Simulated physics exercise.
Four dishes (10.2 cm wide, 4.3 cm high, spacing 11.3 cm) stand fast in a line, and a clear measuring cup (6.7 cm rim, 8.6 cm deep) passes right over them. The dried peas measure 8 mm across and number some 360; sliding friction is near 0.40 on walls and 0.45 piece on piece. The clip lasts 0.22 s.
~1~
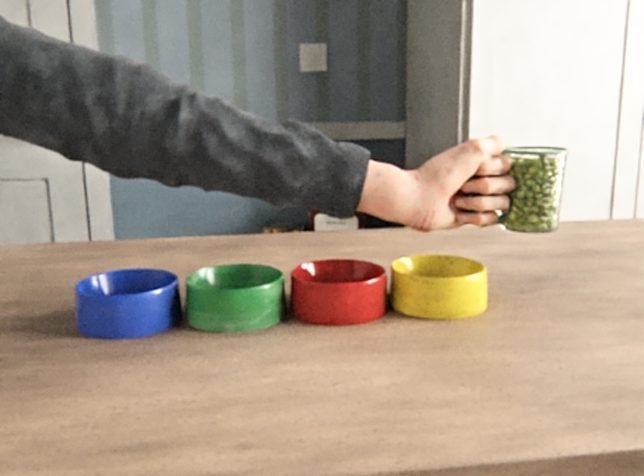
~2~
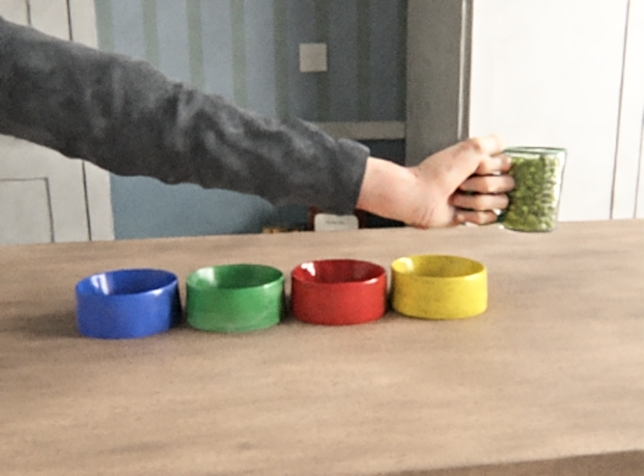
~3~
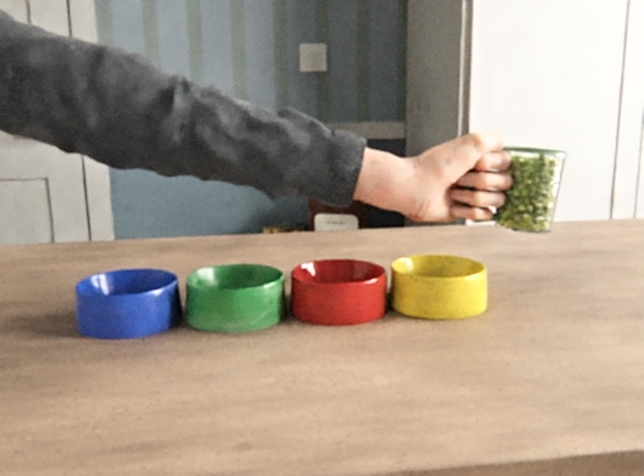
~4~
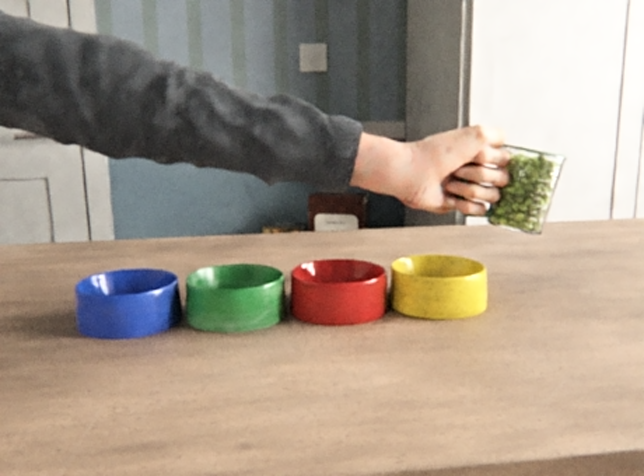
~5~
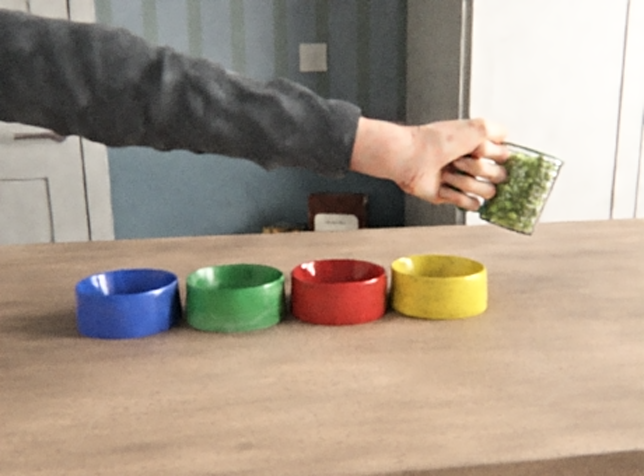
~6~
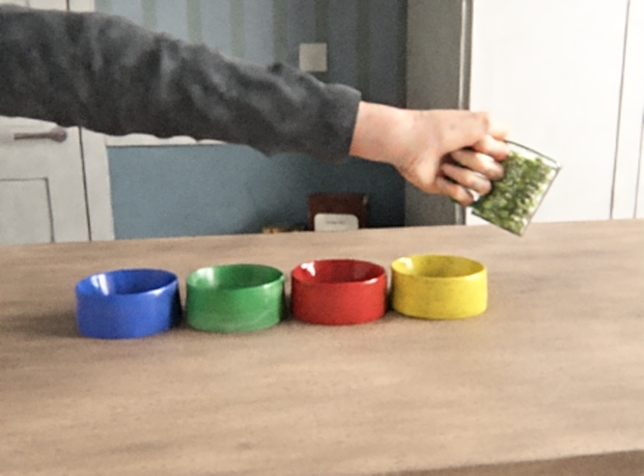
On a wooden tabletop, blue, green, red and yellow dishes sit in a row from left to right, while a hand reaching in from the left holds a clear cup of green peas upright beyond the yellow dish. The hand then gradually tilts the cup to the right, shifting it slightly left.
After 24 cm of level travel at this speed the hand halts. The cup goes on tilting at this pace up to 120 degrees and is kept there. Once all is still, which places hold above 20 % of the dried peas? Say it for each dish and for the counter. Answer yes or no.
Red dish: No; blue dish: No; green dish: No; yellow dish: Yes; on the counter: Yes.
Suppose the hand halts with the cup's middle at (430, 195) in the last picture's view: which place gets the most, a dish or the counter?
The winner: Counter.
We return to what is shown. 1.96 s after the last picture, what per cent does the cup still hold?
Roughly 0 per cent.
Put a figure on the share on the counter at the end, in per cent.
Some 55 per cent.
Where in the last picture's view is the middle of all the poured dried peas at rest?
Around (483, 297).
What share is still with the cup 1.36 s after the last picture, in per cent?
About 0 per cent.
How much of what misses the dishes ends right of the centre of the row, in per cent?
About 100 per cent.
Then, 0.82 s after the last picture, tilt 120 degrees; cup holds 15 %, yellow 35 %.
Then, 1.36 s after the last picture, tilt 120 degrees; cup holds 0 %, yellow 45 %.
Then, 1.96 s after the last picture, tilt 120 degrees; cup holds 0 %, yellow 45 %.
In the end, red 0 %, blue 0 %, green 0 %, yellow 45 %, counter 55 %.
